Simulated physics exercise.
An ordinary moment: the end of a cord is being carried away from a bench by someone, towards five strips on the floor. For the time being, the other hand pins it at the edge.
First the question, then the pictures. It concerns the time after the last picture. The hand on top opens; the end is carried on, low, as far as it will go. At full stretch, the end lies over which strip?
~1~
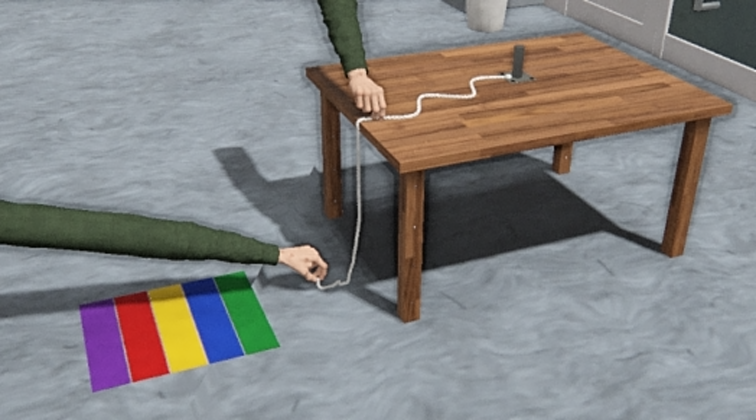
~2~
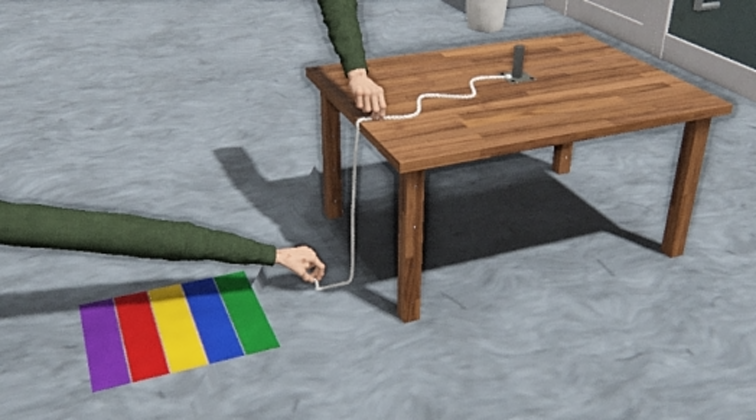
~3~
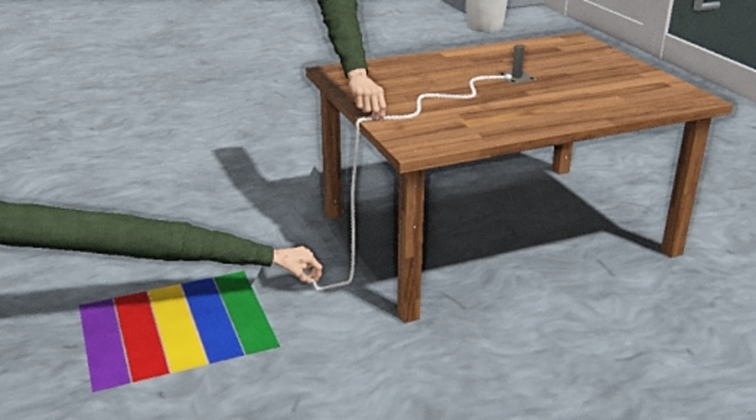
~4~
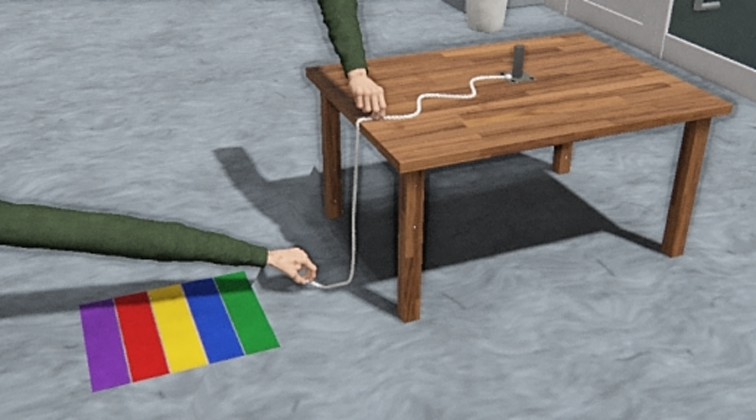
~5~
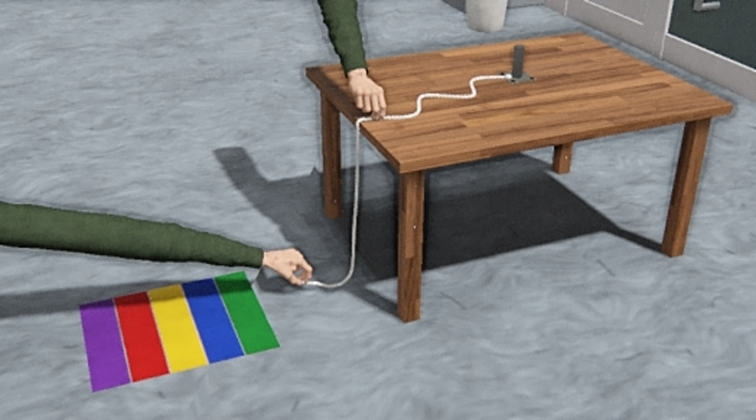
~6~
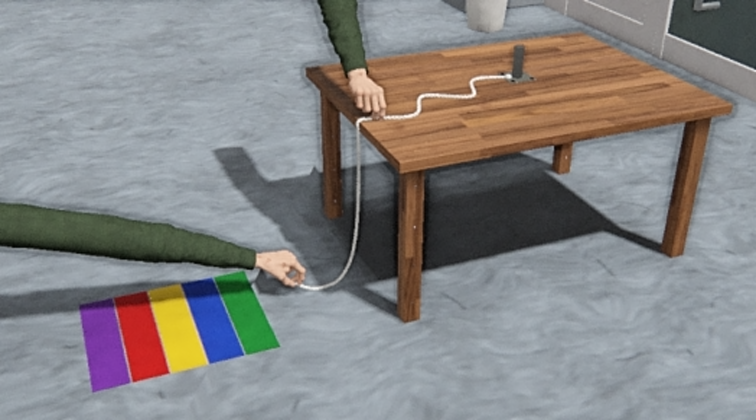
Over the red strip.
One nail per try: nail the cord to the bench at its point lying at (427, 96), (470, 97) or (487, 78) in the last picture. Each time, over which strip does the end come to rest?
Try 1: Yellow; try 2: Yellow; try 3: Red.
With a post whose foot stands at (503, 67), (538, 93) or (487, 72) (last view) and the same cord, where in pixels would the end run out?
Going through them in sequence: (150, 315), (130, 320) and finally (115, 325).
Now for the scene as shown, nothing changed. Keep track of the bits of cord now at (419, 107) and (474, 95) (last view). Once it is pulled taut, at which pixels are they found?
They finish at (373, 110) and (445, 93) respectively.
Early on, end near (208, 302); over blue.
Midway, end near (164, 312); over yellow.
At the end of the slack, end near (137, 318); over red. It halts on the red strip.
